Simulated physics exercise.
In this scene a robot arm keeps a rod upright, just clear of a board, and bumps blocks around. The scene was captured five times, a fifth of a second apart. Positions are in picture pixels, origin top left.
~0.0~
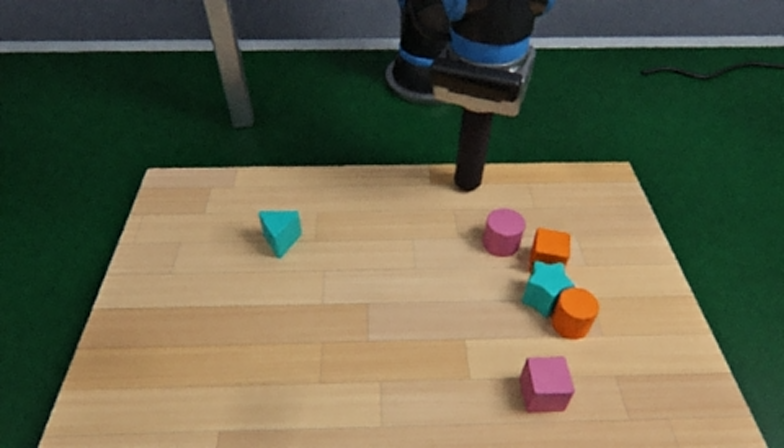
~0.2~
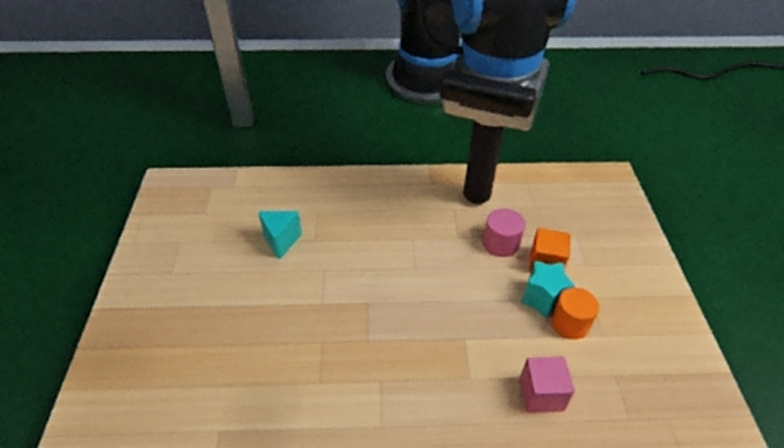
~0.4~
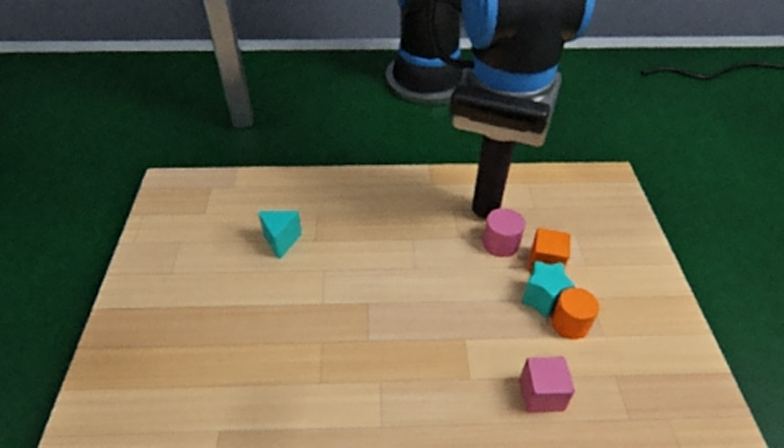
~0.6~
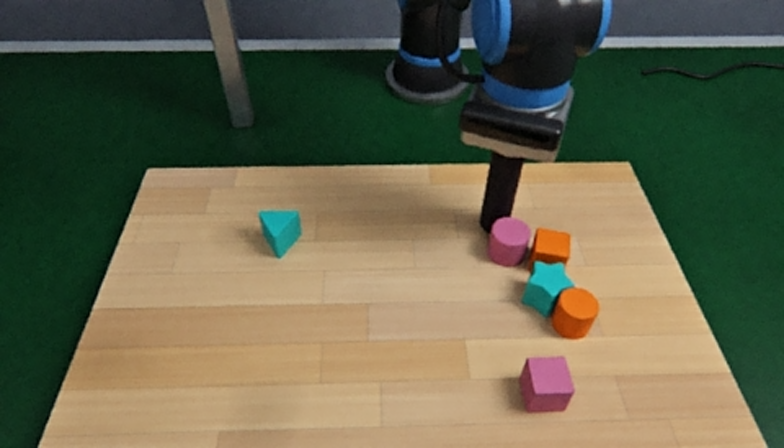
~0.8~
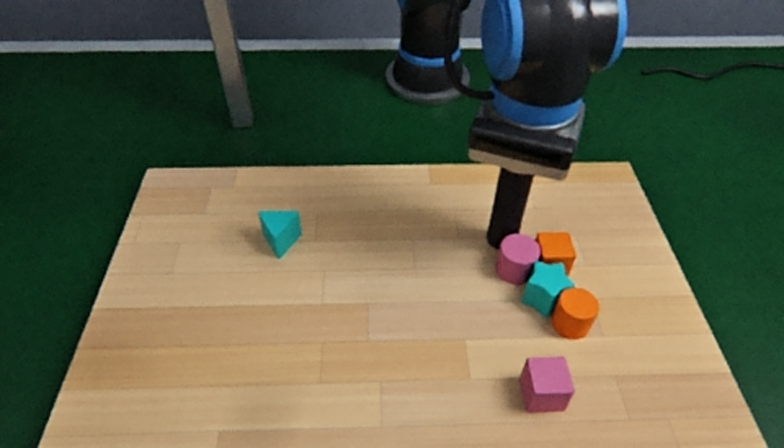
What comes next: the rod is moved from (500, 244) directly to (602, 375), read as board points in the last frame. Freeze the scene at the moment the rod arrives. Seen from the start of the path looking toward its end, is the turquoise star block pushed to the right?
Yes, that is how it ends up.
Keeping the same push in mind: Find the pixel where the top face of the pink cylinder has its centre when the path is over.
The top centre is at (529, 303).
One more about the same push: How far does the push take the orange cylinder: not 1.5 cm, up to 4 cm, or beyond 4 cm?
Moves over 4 cm.
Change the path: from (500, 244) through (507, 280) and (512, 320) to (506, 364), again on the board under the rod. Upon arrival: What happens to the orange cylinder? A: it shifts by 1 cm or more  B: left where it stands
Option A.
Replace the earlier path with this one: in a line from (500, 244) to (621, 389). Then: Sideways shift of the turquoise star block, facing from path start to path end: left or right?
Right side.
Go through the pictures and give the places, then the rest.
In the first frame, rod's lower end at (468, 181); pink cylinder at (506, 221); pink four-sided block at (551, 374); turquoise star block at (551, 277); orange four-sided block at (553, 242); orange cylinder at (580, 302).
In the second frame, rod at (477, 194); blocks still.
In the third frame, rod at (486, 208); blocks still.
In the fourth frame, rod at (494, 224); pink cylinder at (511, 230).
In the fifth frame, rod at (501, 239); pink cylinder at (521, 248); pink four-sided block at (551, 374); turquoise star block at (551, 277); orange four-sided block at (557, 244); orange cylinder at (580, 302).
The first path, step by step. One third of the way, rod at (533, 279); pink cylinder at (529, 289); turquoise star block at (564, 317), turned 60° anticlockwise; orange four-sided block at (563, 246), turned 20° anticlockwise; orange cylinder at (602, 316).
Two thirds of the way, rod at (567, 322); pink cylinder at (529, 303); turquoise star block at (572, 339), turned 80° anticlockwise; orange four-sided block at (563, 246), turned 20° anticlockwise; orange cylinder at (611, 323).
At the end, rod at (604, 371); pink cylinder at (529, 303); pink four-sided block at (543, 381); turquoise star block at (585, 373), turned 20° anticlockwise; orange four-sided block at (563, 246), turned 20° anticlockwise; orange cylinder at (649, 346).
